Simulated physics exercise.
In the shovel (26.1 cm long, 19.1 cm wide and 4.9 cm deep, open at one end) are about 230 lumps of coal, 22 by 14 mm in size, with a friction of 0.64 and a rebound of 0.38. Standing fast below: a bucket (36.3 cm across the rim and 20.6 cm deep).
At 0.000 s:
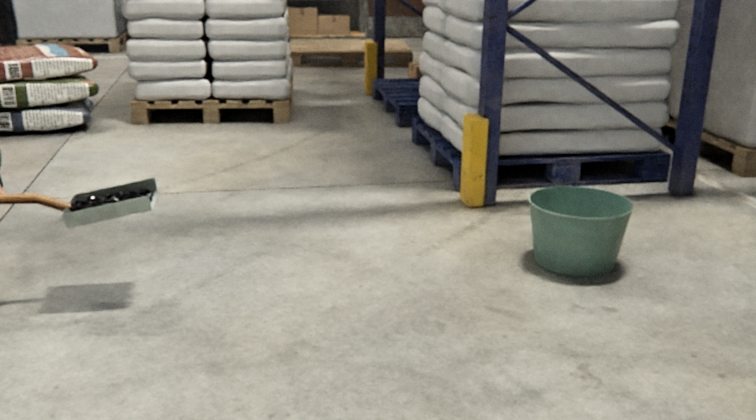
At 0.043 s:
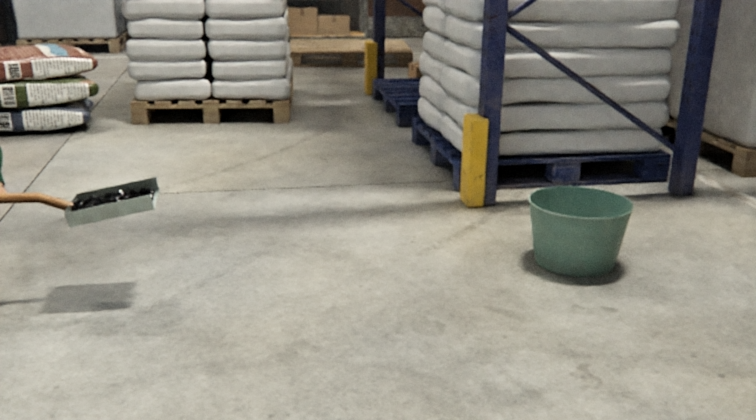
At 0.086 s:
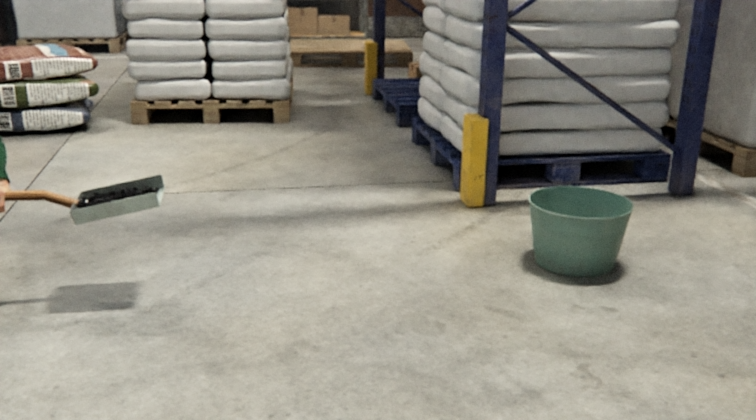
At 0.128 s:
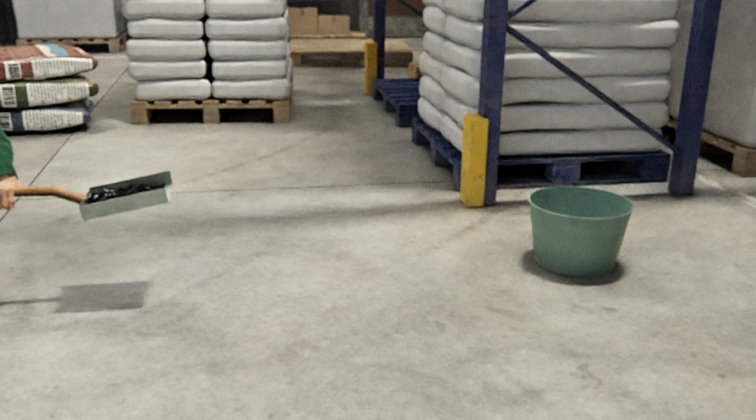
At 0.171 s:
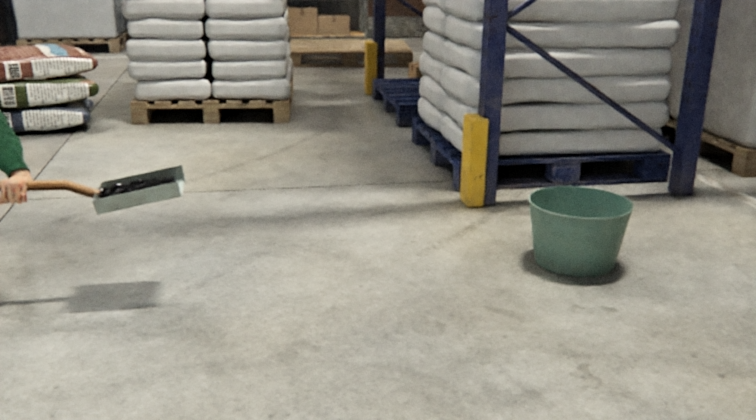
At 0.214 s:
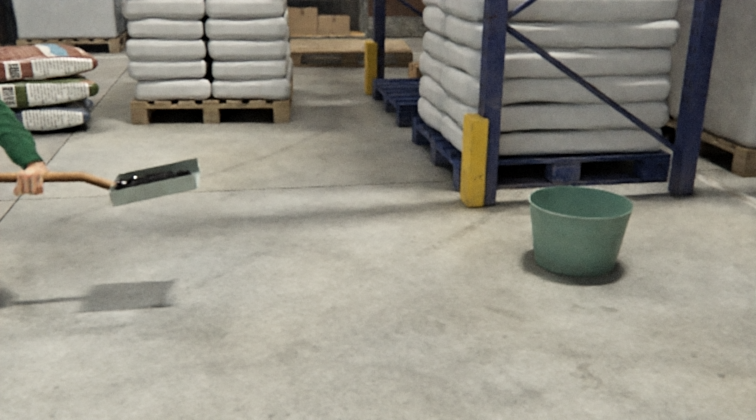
A shovel holding small dark lumps moved slowly right and slightly upward above a warehouse floor, and a green-sleeved hand gripping its handle came into view behind it, while a green bucket stood still.
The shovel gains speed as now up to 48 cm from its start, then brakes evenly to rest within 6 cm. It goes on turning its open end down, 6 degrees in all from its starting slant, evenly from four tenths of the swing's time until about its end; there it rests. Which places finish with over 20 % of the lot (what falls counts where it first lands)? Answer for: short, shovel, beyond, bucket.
On the ground short of the target's middle: Over; in the shovel: Under; on the ground beyond it: Under; in the bucket: Under.
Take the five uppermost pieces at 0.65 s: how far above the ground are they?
About 45 cm.
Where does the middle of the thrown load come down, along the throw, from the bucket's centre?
Some 15 cm short of it.
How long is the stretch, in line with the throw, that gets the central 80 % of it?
Roughly 10 cm.
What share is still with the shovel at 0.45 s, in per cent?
About 65 per cent.
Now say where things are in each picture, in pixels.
The first picture shows shovel at (106, 206); tilt 10 degrees; moved 0.0 cm; low side left; open edge at (156, 200); middle of the load at (111, 207); bucket at (580, 201).
The second picture shows shovel at (108, 205); tilt 10 degrees; moved 0.6 cm; low side left; open edge at (158, 199); middle of the load at (113, 203).
The third picture shows shovel at (113, 203); tilt 10 degrees; moved 2.5 cm; low side left; open edge at (163, 197); middle of the load at (118, 200).
The fourth picture shows shovel at (123, 199); tilt 10 degrees; moved 5.6 cm; low side left; open edge at (172, 193); middle of the load at (126, 196).
The fifth picture shows shovel at (136, 193); tilt 10 degrees; moved 10.0 cm; low side left; open edge at (184, 187); middle of the load at (138, 192).
The sixth picture shows shovel at (152, 185); tilt 10 degrees; moved 15.7 cm; low side left; open edge at (200, 180); middle of the load at (154, 184); bucket at (580, 201). It turns about 30 degrees a second.
After 0.34 s, tilt 7 degrees; shovel 100 %; middle of all pieces near (218, 151).
Then, at 0.45 s, tilt 4 degrees; shovel 65 %, in the air 35 %; middle of all pieces near (296, 121).
Then, at 0.55 s, tilt 4 degrees; in the air 100 %; middle of all pieces near (367, 122).
After 0.65 s, tilt 4 degrees; in the air 100 %; middle of all pieces near (434, 152).
In the end, at 1.0 s, short 100 %, shovel 0 %, beyond 0 %, bucket 0 %.
